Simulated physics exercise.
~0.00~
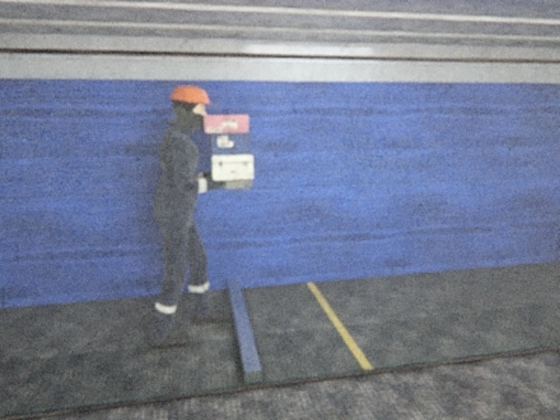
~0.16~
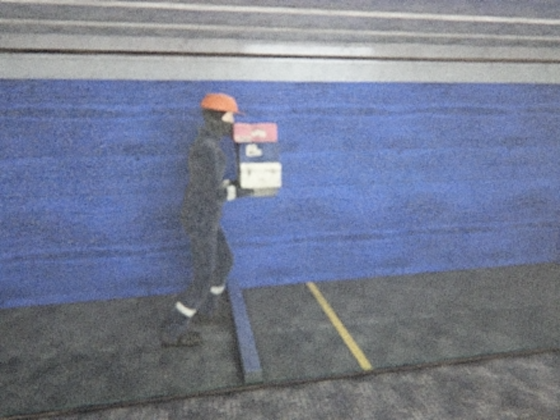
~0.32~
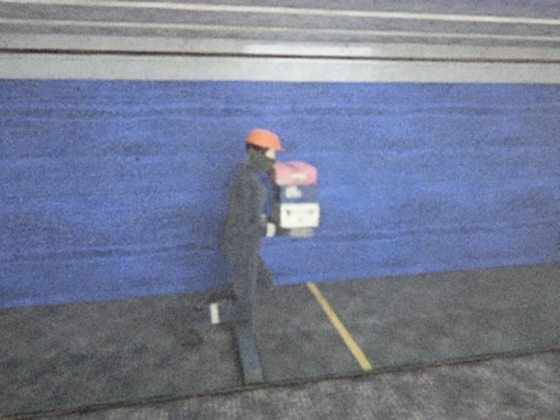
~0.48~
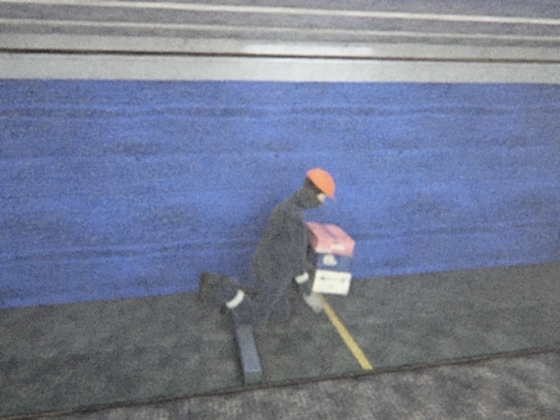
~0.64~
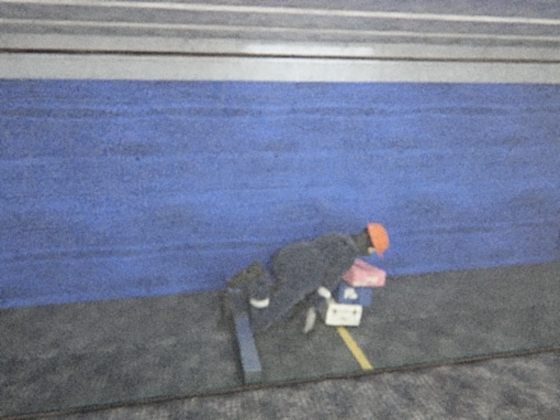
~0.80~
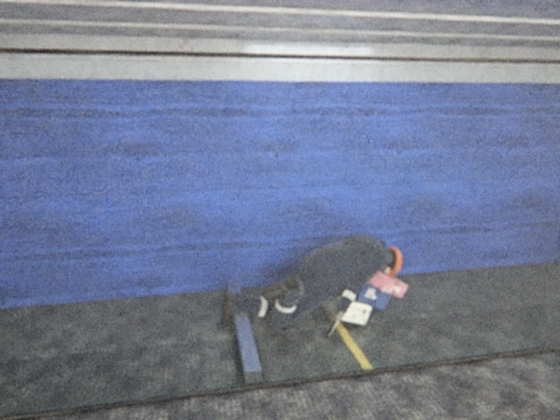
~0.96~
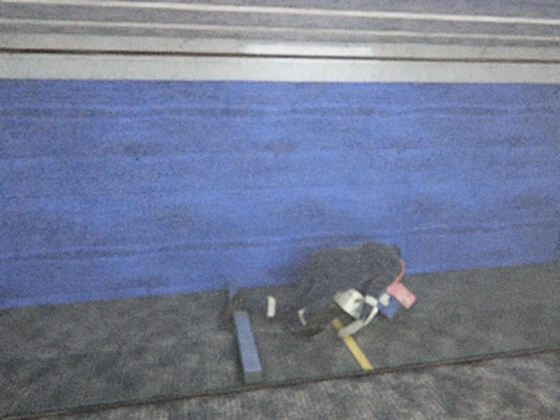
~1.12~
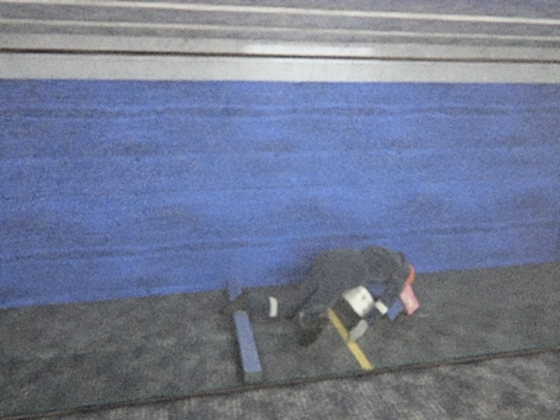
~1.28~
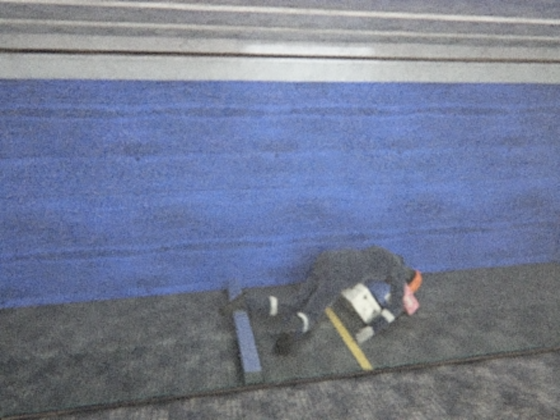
Beside a blue metro car, a figure in dark clothes and an orange helmet moved right with a stack of boxes, tripped at a low rail and pitched forward, ending face down with the pink, blue and white boxes tipped over beyond the yellow line.
